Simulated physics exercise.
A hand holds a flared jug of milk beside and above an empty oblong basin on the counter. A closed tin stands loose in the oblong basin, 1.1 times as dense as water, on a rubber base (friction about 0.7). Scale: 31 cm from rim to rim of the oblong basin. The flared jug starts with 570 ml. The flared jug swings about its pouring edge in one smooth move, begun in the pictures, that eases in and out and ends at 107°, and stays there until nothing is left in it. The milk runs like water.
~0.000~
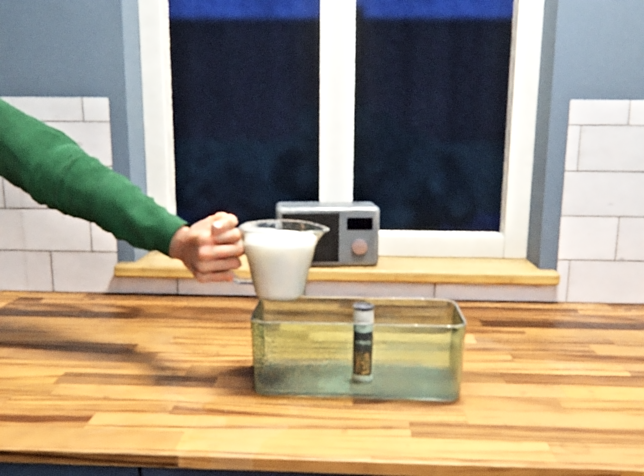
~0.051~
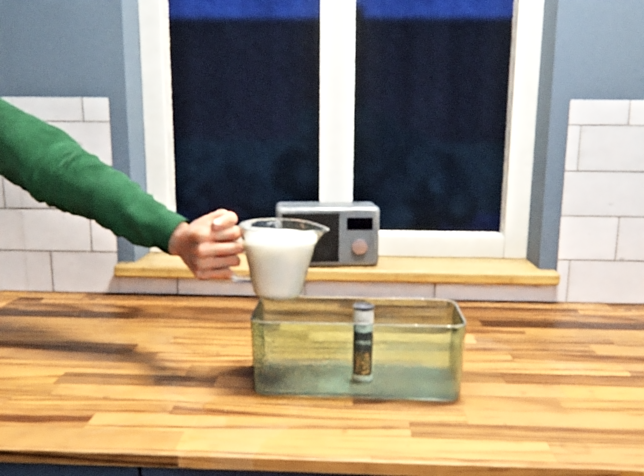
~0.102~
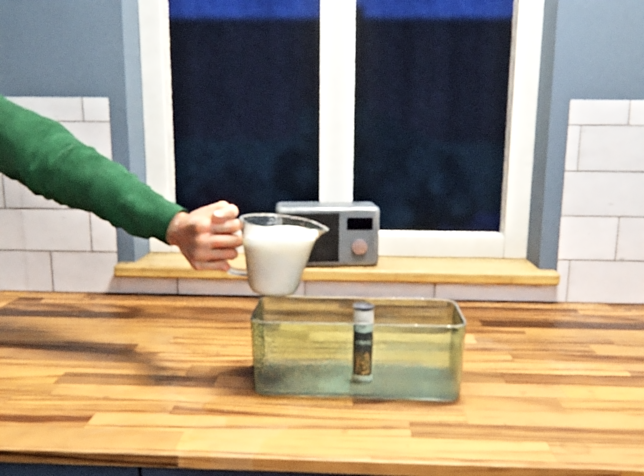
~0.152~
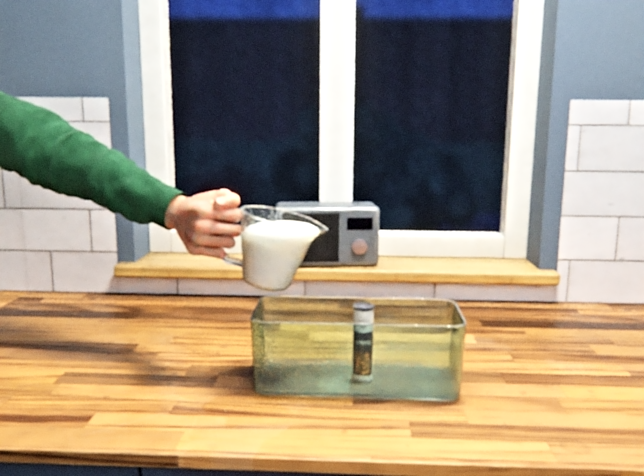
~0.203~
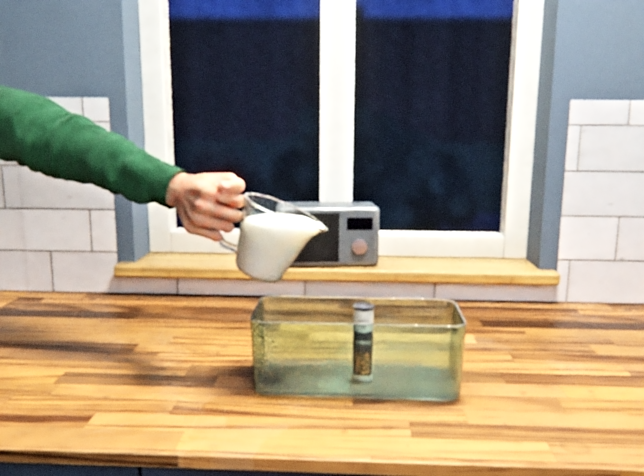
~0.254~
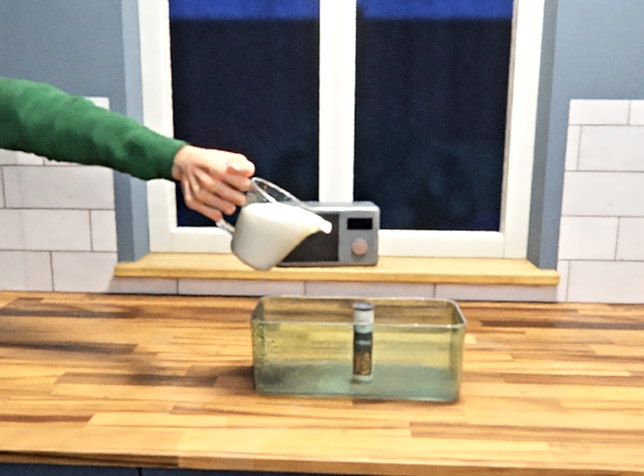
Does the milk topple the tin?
It stays up.
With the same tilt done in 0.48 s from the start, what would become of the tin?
Then it remains upright.
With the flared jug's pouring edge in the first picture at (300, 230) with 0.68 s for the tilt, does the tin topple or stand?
Then it topples.
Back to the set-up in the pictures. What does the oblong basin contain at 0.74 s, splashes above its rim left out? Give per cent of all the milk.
Near 74 in a hundred.
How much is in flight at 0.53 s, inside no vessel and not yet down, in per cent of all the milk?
Near 42 in a hundred.
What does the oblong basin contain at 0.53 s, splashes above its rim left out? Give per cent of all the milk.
About 8 per cent.
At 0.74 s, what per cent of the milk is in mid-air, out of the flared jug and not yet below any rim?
About 22 per cent.
By 0.53 s the tilt is 95° and 49 per cent is still to pour; the tin stands where it began.
By 0.74 s the tilt is 107° and 3 per cent is still to pour; the tin stands where it began.
By 0.95 s the tilt is 107° and 0 per cent is still to pour; the tin stands where it began.
By 1.18 s the tilt is 107° and 0 per cent is still to pour; the tin stands where it began.
At rest the tin stands where it began.
